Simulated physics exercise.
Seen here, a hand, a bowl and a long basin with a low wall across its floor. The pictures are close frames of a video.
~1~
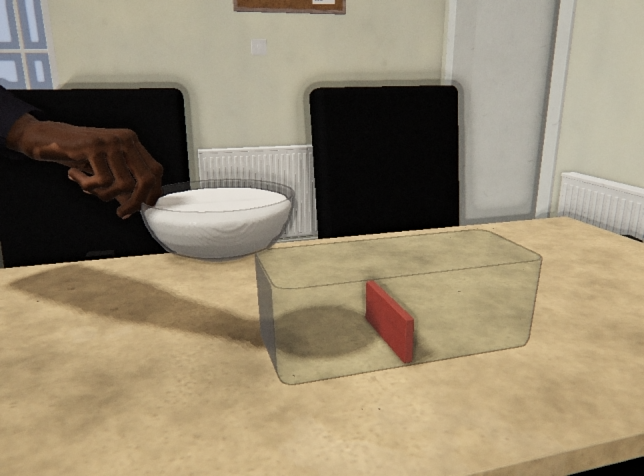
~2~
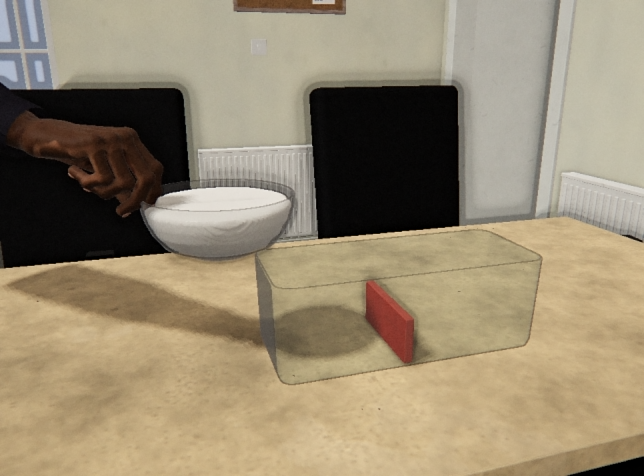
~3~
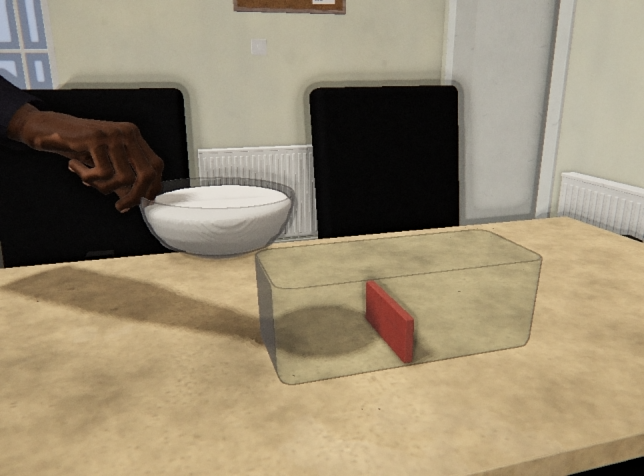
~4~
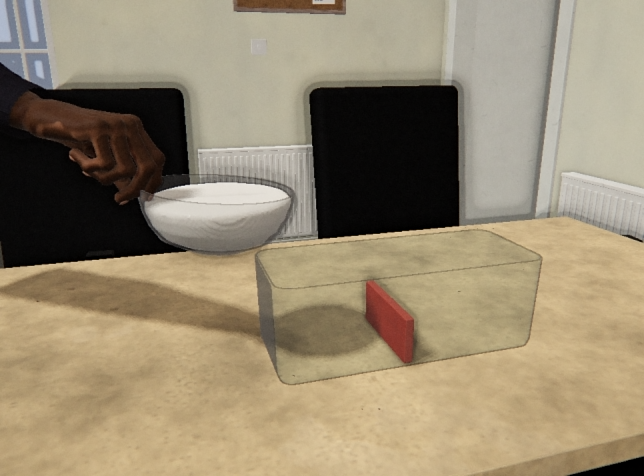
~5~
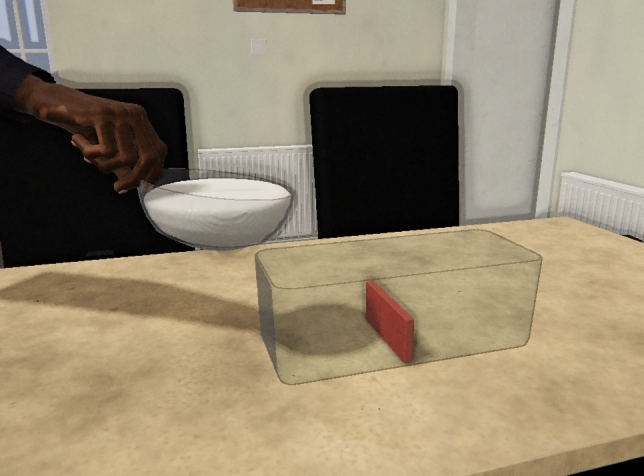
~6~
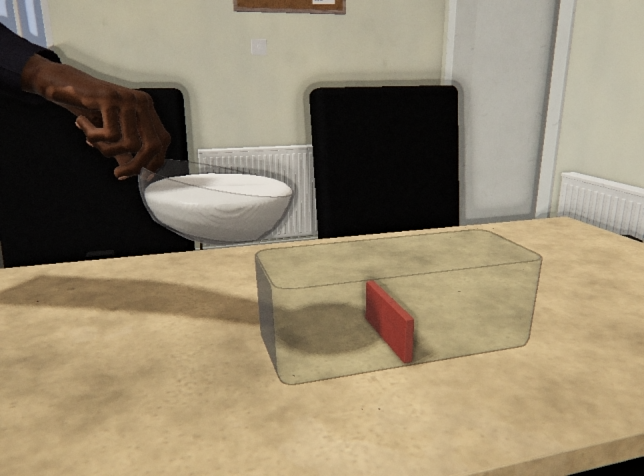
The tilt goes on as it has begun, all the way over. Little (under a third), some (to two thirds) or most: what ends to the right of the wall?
In the end under a third is right of the wall.
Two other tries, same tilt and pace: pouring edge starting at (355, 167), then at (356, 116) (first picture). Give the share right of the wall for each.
Roughly 95 per cent, and 95 per cent.
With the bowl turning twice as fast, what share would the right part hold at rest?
Near 35 %.
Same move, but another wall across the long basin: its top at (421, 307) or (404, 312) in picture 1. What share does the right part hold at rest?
The first gives 10 %, the second 15 %.
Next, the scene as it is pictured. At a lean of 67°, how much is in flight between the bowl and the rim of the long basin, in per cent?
Some 40 per cent.
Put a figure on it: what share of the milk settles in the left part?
About 85 per cent.
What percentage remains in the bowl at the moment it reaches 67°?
It comes to 35 per cent or so.
A moment on, the bowl is tipped part way and 35 per cent is still to pour, 24 is left of the wall and 0 right of it.
Next, the bowl is tipped right over and 1 per cent is still to pour, 79 is left of the wall and 14 right of it.
Then the bowl is tipped right over and 0 per cent is still to pour, 84 is left of the wall and 15 right of it.
Later the bowl is tipped right over and 0 per cent is still to pour, 84 is left of the wall and 15 right of it.
Finally, 84 per cent lies left of the wall, 15 right of it and 1 outside.
